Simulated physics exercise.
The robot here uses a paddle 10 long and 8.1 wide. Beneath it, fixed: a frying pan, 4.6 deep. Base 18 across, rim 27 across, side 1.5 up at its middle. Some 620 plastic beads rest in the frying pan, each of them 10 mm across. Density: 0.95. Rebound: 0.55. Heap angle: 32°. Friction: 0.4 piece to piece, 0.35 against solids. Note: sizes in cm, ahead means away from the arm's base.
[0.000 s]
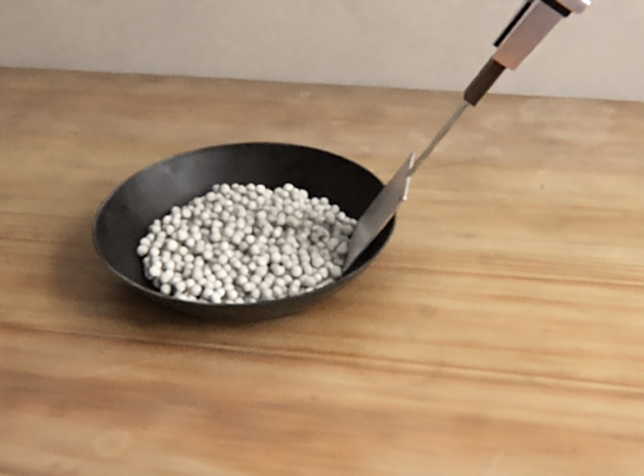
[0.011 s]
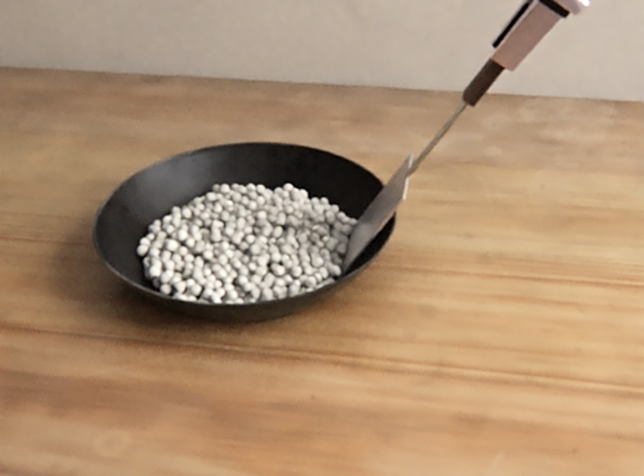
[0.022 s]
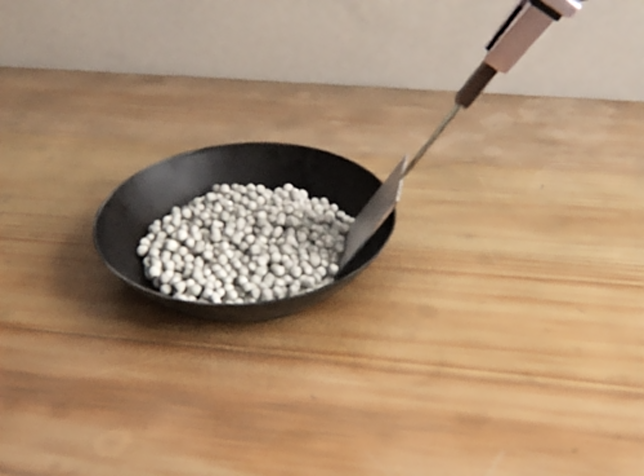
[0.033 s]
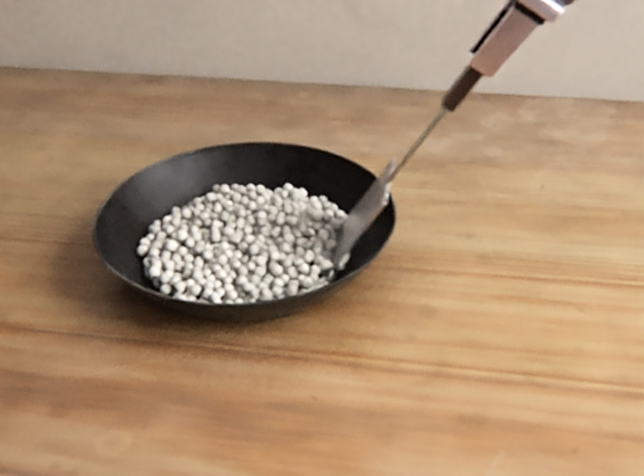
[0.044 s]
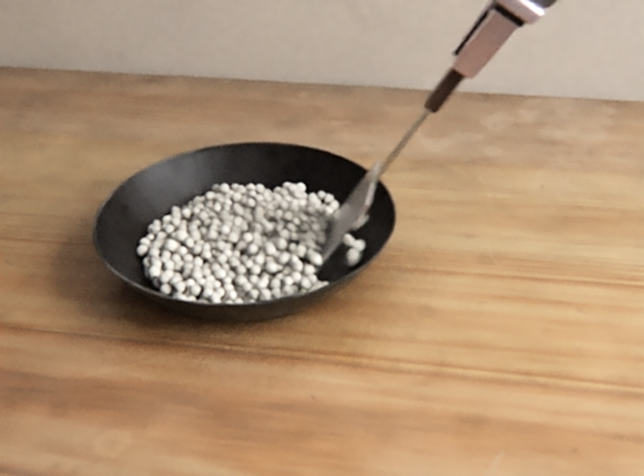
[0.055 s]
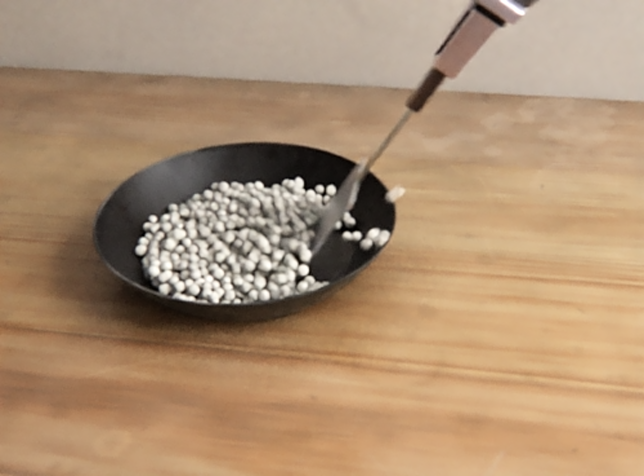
On a wooden tabletop, a black frying pan holds a heap of small white beads, with a robot's paddle resting almost still against its right side. The paddle then pushes left into the heap, crowding the beads together, while a few slip behind it toward the right rim.
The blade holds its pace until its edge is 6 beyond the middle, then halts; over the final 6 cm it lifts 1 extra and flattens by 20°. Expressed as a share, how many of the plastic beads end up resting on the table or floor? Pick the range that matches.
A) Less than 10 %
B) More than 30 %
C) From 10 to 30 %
Option A: Less than 10 %.
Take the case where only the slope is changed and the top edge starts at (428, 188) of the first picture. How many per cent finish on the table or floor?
Roughly 0%.
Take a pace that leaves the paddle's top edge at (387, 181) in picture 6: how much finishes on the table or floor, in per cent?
About 0 percent.
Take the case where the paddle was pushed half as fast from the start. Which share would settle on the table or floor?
I'd reckon close to 0 per cent.
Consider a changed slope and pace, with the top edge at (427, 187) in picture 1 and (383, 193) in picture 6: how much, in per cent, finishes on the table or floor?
0 %.
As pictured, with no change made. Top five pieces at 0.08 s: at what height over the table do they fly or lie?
Height: Some 9 cm.
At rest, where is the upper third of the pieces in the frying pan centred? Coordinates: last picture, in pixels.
Centre: Roughly (158, 218).
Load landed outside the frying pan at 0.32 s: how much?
5 per cent.
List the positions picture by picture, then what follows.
The first frame shows paddle top edge at (410, 174), sloping 58°; upper third of the load around (250, 237), from x 140 to 350, top at y 190; 616 in the frying pan.
The second frame shows paddle top edge at (409, 175), sloping 58°; upper third of the load around (250, 237), from x 140 to 350, top at y 190.
The third frame shows paddle top edge at (403, 177), sloping 58°; upper third of the load around (250, 237), from x 140 to 350, top at y 190.
The fourth frame shows paddle top edge at (390, 179), sloping 58°; upper third of the load around (255, 236), from x 140 to 350, top at y 190.
The fifth frame shows paddle top edge at (374, 180), sloping 58°; upper third of the load around (269, 233), from x 140 to 360, top at y 185.
The sixth frame shows paddle top edge at (358, 180), sloping 58°; upper third of the load around (266, 229), from x 140 to 395, top at y 185; 616 in the frying pan.
By 0.08 s, sloping 58°, highest piece 14 above the table; 614 in the frying pan, 2 on the blade or in flight.
By 0.11 s, sloping 52°, highest piece 20 above the table; 612 in the frying pan, 4 on the blade or in flight.
By 0.32 s, sloping 38°, highest piece 48 above the table; 590 in the frying pan, 20 on the table or floor, 6 on the blade or in flight.
By 1.37 s, sloping 38°, highest piece 5 above the table; 590 in the frying pan, 26 on the table or floor.
Final count, 590 in the frying pan, 26 on the table or floor. That is 4 % on the table or floor.
